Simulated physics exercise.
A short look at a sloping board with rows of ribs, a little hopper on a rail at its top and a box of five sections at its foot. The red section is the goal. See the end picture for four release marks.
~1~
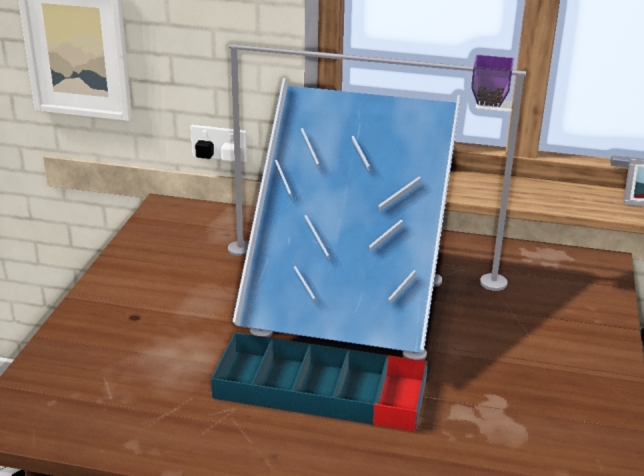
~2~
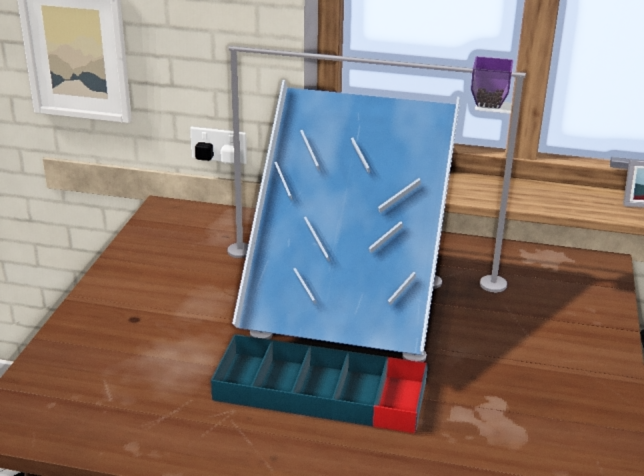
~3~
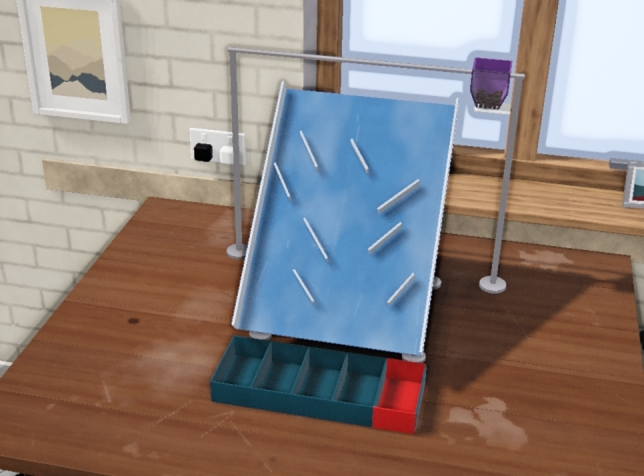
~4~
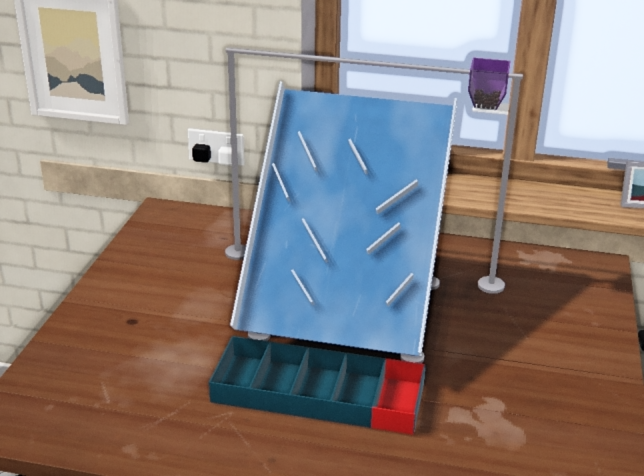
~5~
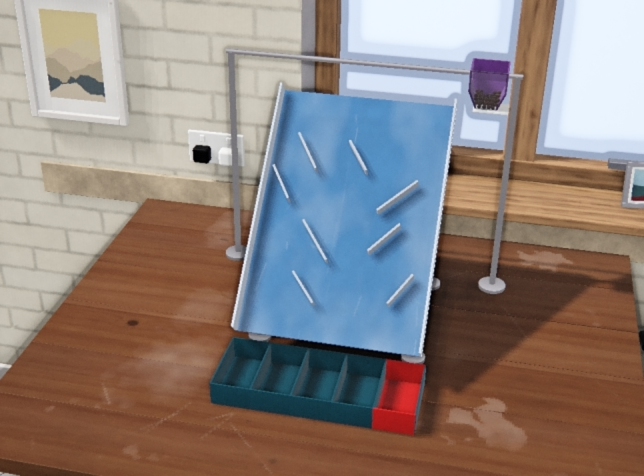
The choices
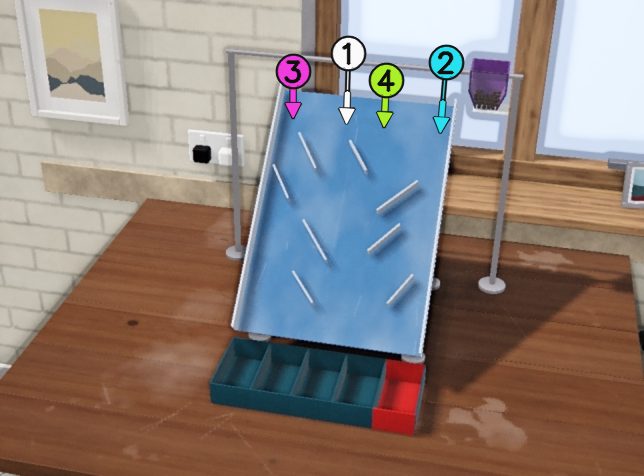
On a wooden table by a brick wall and window, a blue sloping board with pale ribs stands behind a box of four teal sections and one red, while a purple hopper stays at the rail's right; nothing visibly moves.
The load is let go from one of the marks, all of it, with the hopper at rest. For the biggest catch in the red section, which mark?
Go for 2.
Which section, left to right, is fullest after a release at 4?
It is the third one.
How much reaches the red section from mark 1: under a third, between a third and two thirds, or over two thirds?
It is under a third.
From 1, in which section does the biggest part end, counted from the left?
It is the fourth one.
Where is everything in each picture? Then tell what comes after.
The first picture shows hopper at (490, 94), chocolate balls, door shut.
The second picture shows ribs (301, 130) to (318, 166), (352, 138) to (368, 168), (275, 162) to (290, 195).
The third picture shows ribs (378, 209) to (419, 180), (304, 218) to (327, 258), (369, 250) to (401, 223).
The fourth picture shows ribs (292, 270) to (312, 302), (387, 303) to (412, 274).
The fifth picture shows red section at (394, 420), number 5 of 5 from the left.
On the marked copy, mark 1 meets the board at (346, 118); mark 2 meets the board at (440, 127); mark 3 meets the board at (293, 112); mark 4 meets the board at (384, 121).
For mark 1, a small part in the red section, most in other sections, a small part outside the box.
For mark 2, about a third in the red section, about half in other sections, about a quarter outside the box.
For mark 3, a small part in the red section, most in other sections, a small part outside the box.
For mark 4, a small part in the red section, most in other sections, a small part outside the box.
